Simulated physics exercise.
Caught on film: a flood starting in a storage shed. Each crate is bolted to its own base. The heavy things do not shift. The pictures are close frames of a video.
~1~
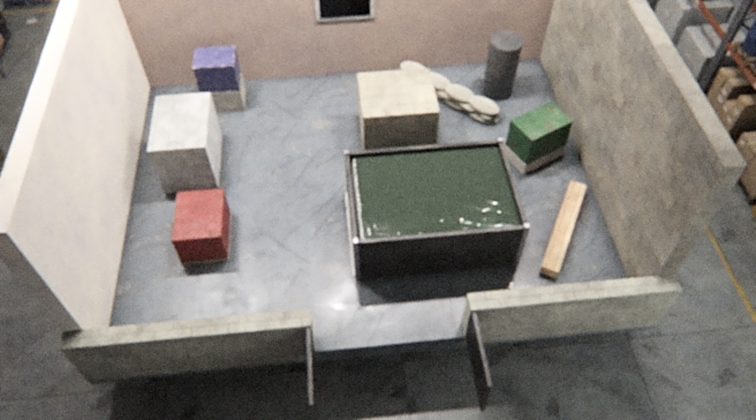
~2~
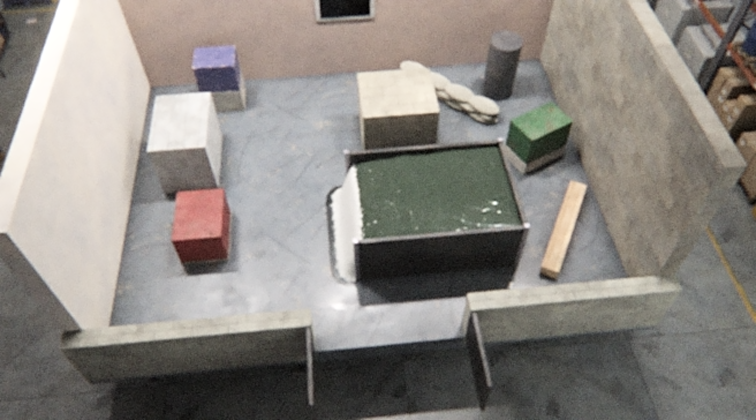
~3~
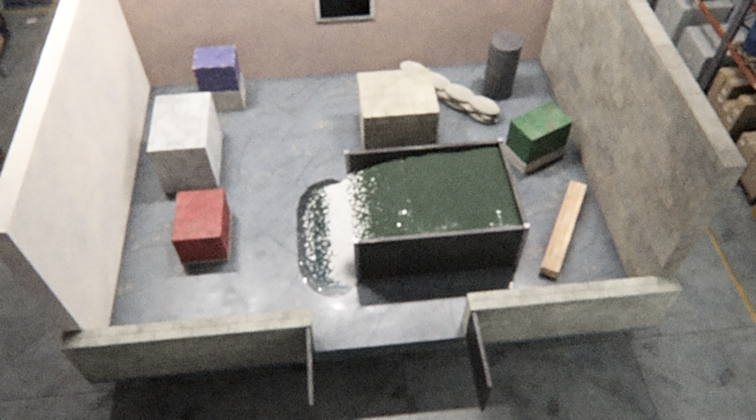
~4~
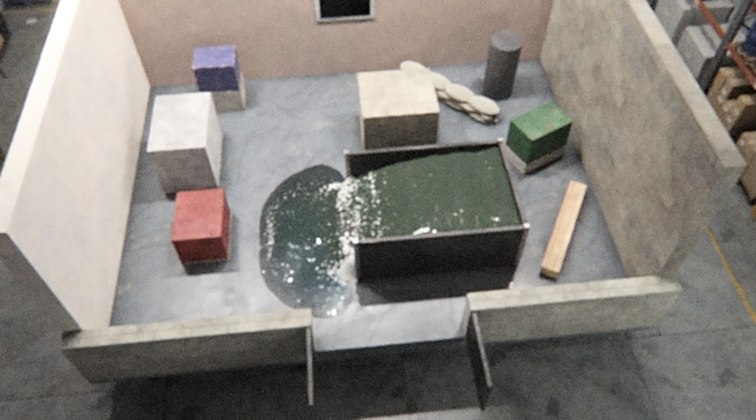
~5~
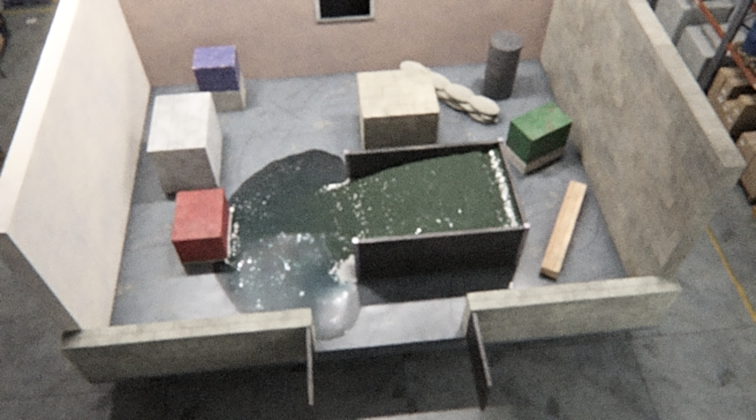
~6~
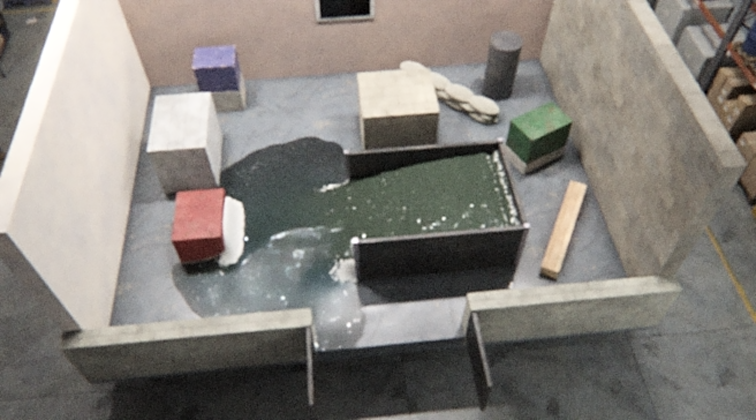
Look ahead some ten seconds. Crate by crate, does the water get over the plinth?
In the end: The red crate gets wet; the green crate stays dry; the blue crate stays dry.
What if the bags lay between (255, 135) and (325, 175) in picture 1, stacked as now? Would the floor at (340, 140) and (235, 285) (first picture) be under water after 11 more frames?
As listed: Dry, wet.
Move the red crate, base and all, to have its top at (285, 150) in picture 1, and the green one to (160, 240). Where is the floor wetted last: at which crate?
The blue-painted one.
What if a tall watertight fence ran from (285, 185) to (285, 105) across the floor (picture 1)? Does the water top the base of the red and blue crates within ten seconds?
My reading: Red is wetted; blue escapes it.
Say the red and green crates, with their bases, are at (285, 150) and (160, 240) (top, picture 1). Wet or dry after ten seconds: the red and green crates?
In short: The red one is wetted, the green one is wetted.
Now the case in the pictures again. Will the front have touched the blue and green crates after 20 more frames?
One by one: Blue crate already wet; green crate not reached.
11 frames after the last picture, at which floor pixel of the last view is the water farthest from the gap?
Around (148, 104).
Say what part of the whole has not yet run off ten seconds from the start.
I make it 94 per cent.
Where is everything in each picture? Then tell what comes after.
The water tank at (432, 192) is whole and still, in the first frame.
The front is at (345, 189), out from the gap at (354, 220), in the second frame.
The front is at (314, 188), out from the gap at (355, 222), in the third frame.
Water pours out at (355, 224) and has run to (295, 179), in the fourth frame.
The front is at (219, 269), out from the gap at (355, 225), in the fifth frame.
The front is at (180, 283), out from the gap at (355, 225), in the sixth frame.
A moment on, water covers 35 % of the floor; the red crate water round its plinth, the green crate not reached, the blue crate water round its plinth.
Next, water covers 40 % of the floor; the red crate water round its plinth, the green crate not reached, the blue crate water round its plinth.
Then, water covers 55 % of the floor; the red crate water round its plinth, the green crate not reached, the blue crate water round its plinth.
Later, water covers 80 % of the floor; the red crate water round its plinth, the green crate water round its plinth, the blue crate water round its plinth.
In the end, water covers 95 % of the floor; the red crate was topped, the green crate stayed above the water, the blue crate stayed above the water.
